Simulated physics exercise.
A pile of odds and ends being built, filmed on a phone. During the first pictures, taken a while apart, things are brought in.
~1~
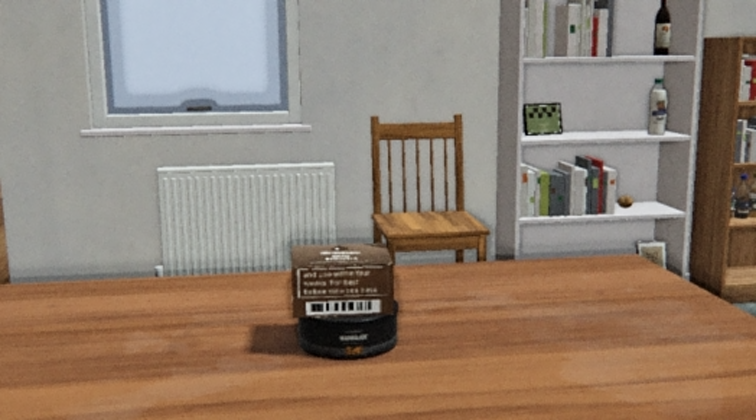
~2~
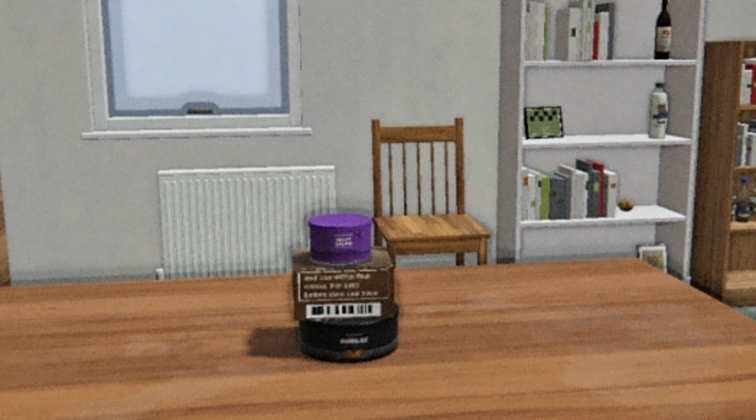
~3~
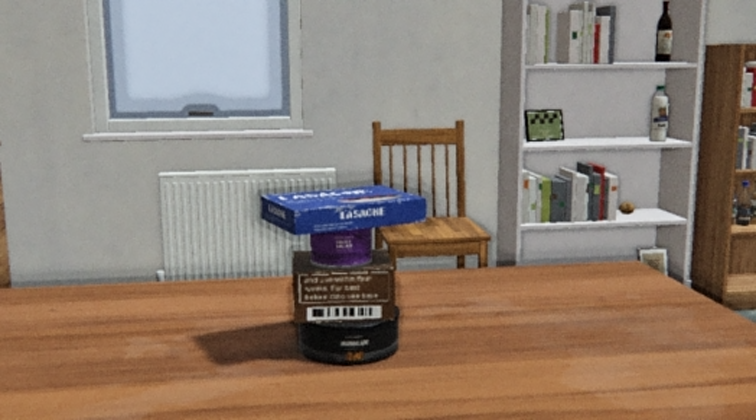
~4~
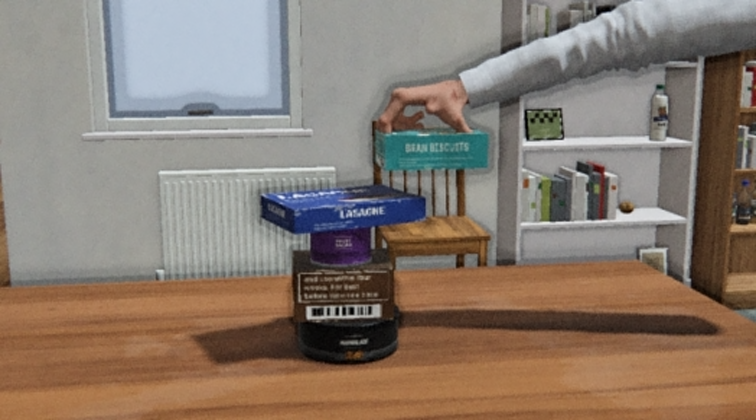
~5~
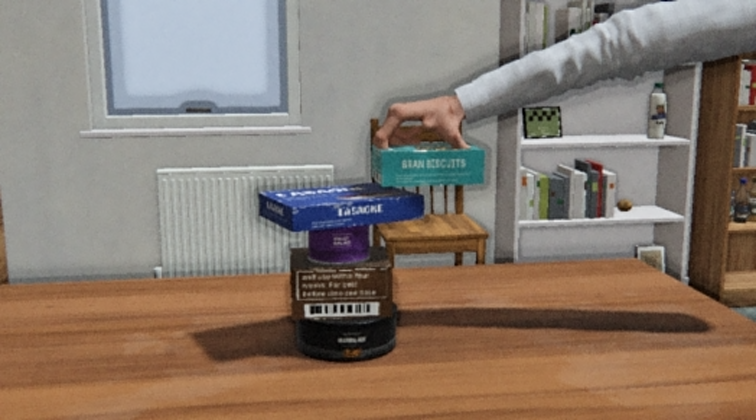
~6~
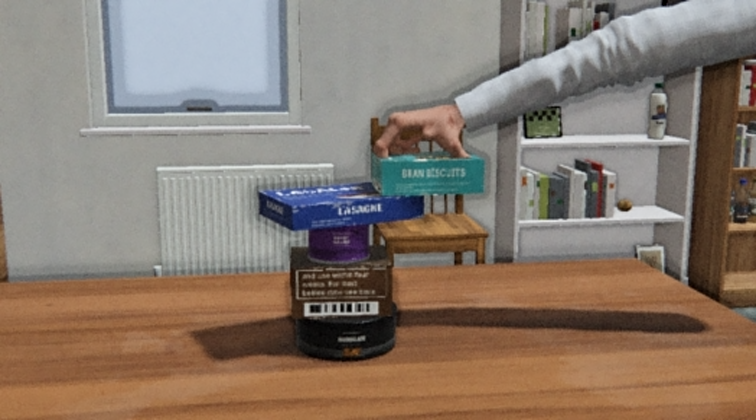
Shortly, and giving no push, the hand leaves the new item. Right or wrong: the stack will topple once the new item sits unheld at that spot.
Right.
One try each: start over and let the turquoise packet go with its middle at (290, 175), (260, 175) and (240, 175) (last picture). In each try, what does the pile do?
Lab note - case 1: No collapse; case 2: Collapse; case 3: Collapse.
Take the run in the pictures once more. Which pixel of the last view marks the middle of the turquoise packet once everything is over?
Around (557, 334).
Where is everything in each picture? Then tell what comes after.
In the first picture, the last thing is not in view yet; black tub (348, 324).
In the second picture, the last thing is not in view yet.
In the third picture, the last thing is not in view yet; black tub (349, 330).
The fourth picture shows on its way; turquoise packet (430, 148); blue packet (342, 208).
The fifth picture shows on its way; turquoise packet (426, 164); black tub (347, 326).
The sixth picture shows in place under the hand; turquoise packet (426, 172); blue packet (341, 205).
Then, 0.30 s past the last view, turquoise packet now fallen; blue packet rocked 26° from its first pose.
Then, 0.50 s past the last view, blue packet rocked 9° from its first pose.
Then, 0.80 s past the last view, blue packet rocked 10° from its first pose.
Then, 1.20 s past the last view, blue packet now fallen.
Finally, fallen, turquoise packet and blue packet; the other 3 still in place. Final places as the last picture's camera would see them, turquoise packet near (557, 334). The pile comes apart.
